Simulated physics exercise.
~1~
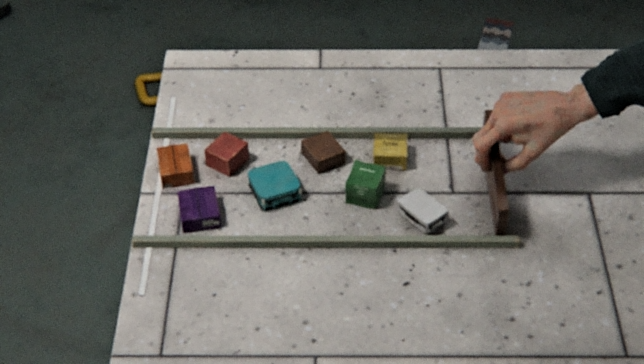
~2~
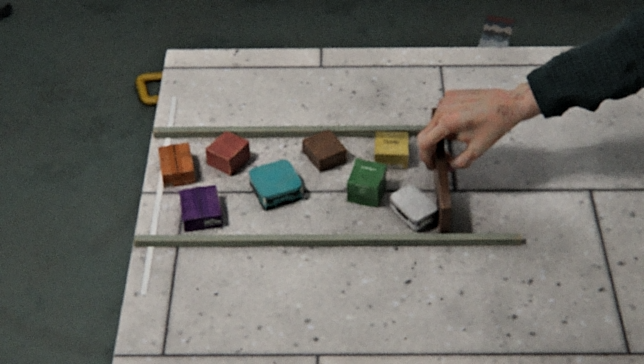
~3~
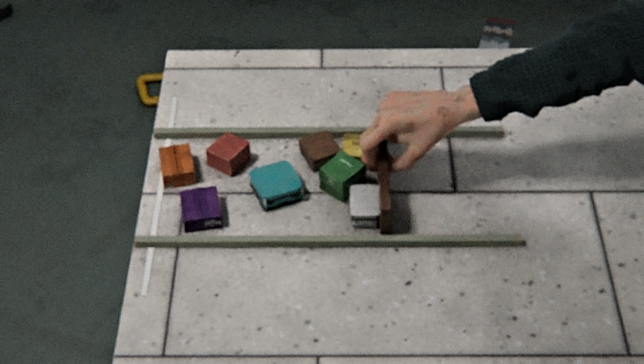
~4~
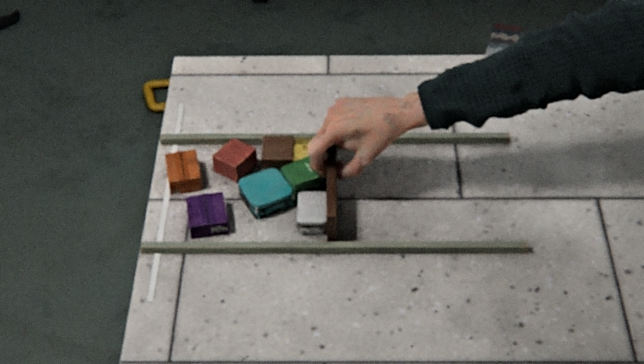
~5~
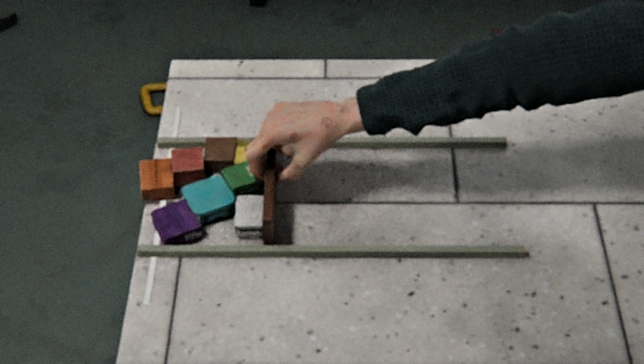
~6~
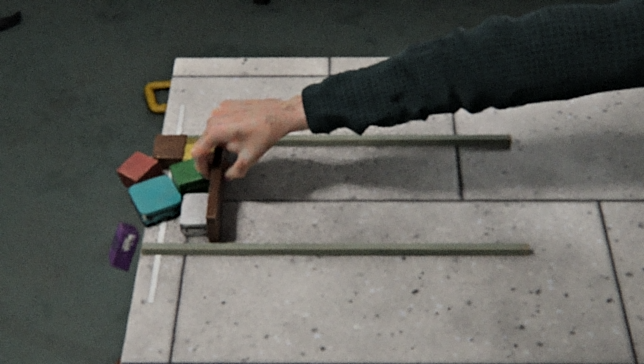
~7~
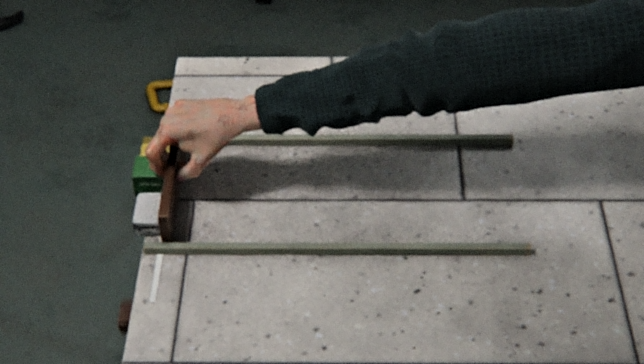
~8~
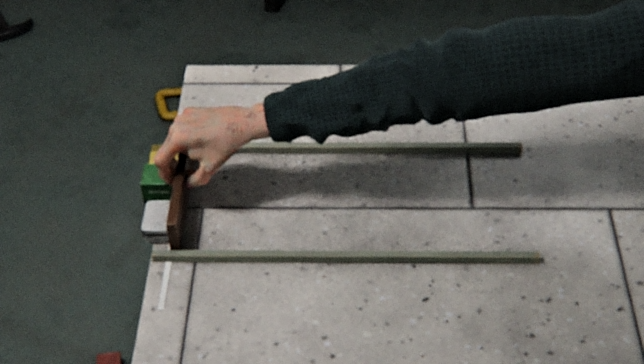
A hand slides a board left between two rails, pushing five coloured blocks off the edge.
